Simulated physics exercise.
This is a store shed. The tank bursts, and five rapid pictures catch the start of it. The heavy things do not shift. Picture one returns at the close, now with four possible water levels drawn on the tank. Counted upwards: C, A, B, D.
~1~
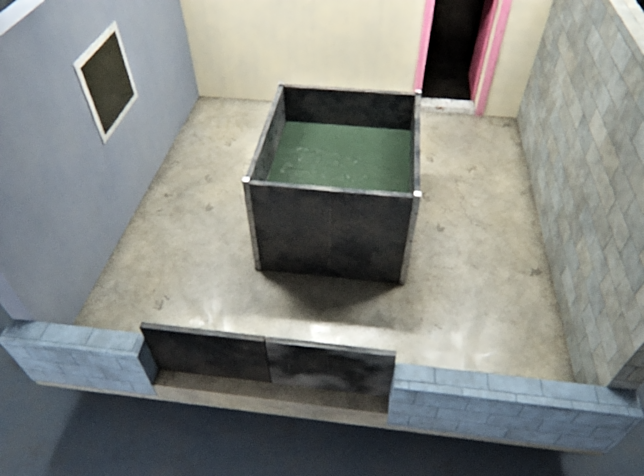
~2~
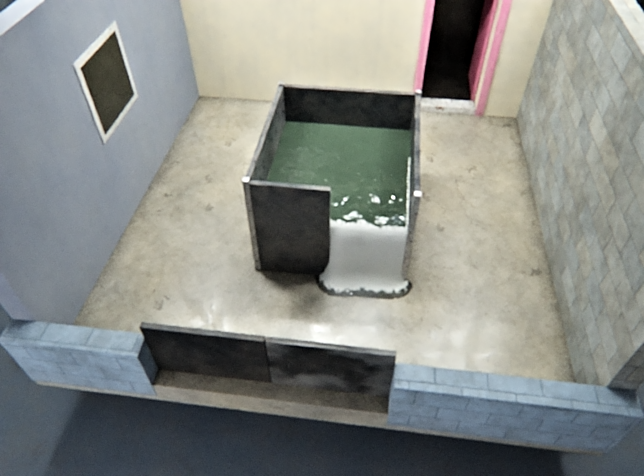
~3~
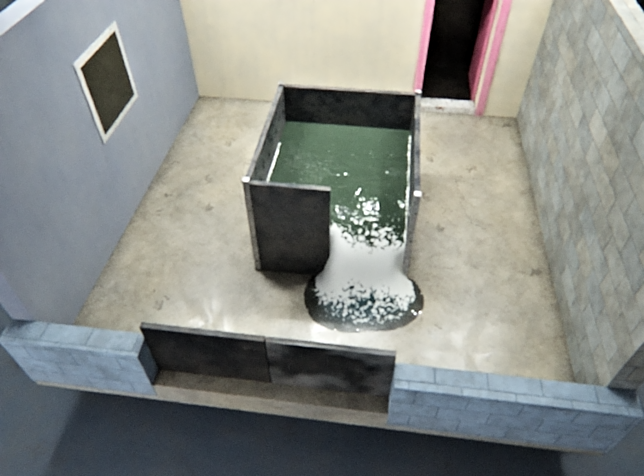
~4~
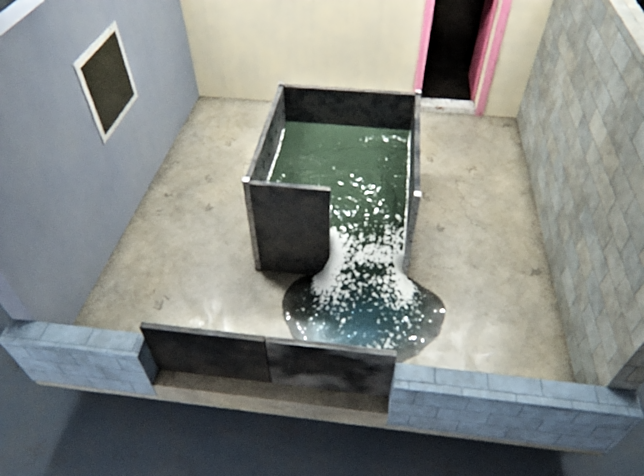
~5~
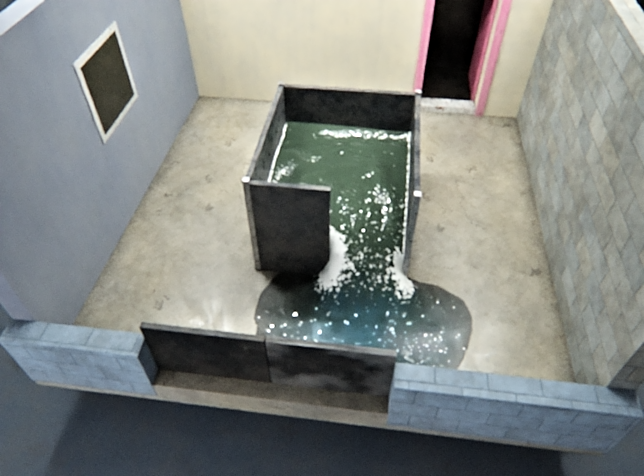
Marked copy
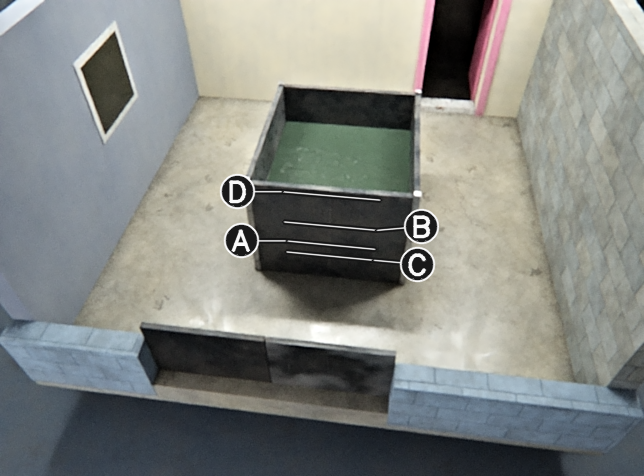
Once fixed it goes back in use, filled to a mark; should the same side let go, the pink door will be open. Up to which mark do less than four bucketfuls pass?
That is level A.
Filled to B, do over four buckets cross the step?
Yes.
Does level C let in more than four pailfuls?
No.
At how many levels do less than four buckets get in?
Two of them.
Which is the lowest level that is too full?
Here it is level B.
On the marked copy, A at (330, 245); B at (330, 226); C at (329, 256); D at (330, 195); from the bottom up C, A, B, D.
Choosing A, a splash gets over, under a bucket.
Choosing B, about 11 bucketfuls get in.
Choosing C, nothing gets over.
Choosing D, dozens of bucketfuls pour in.
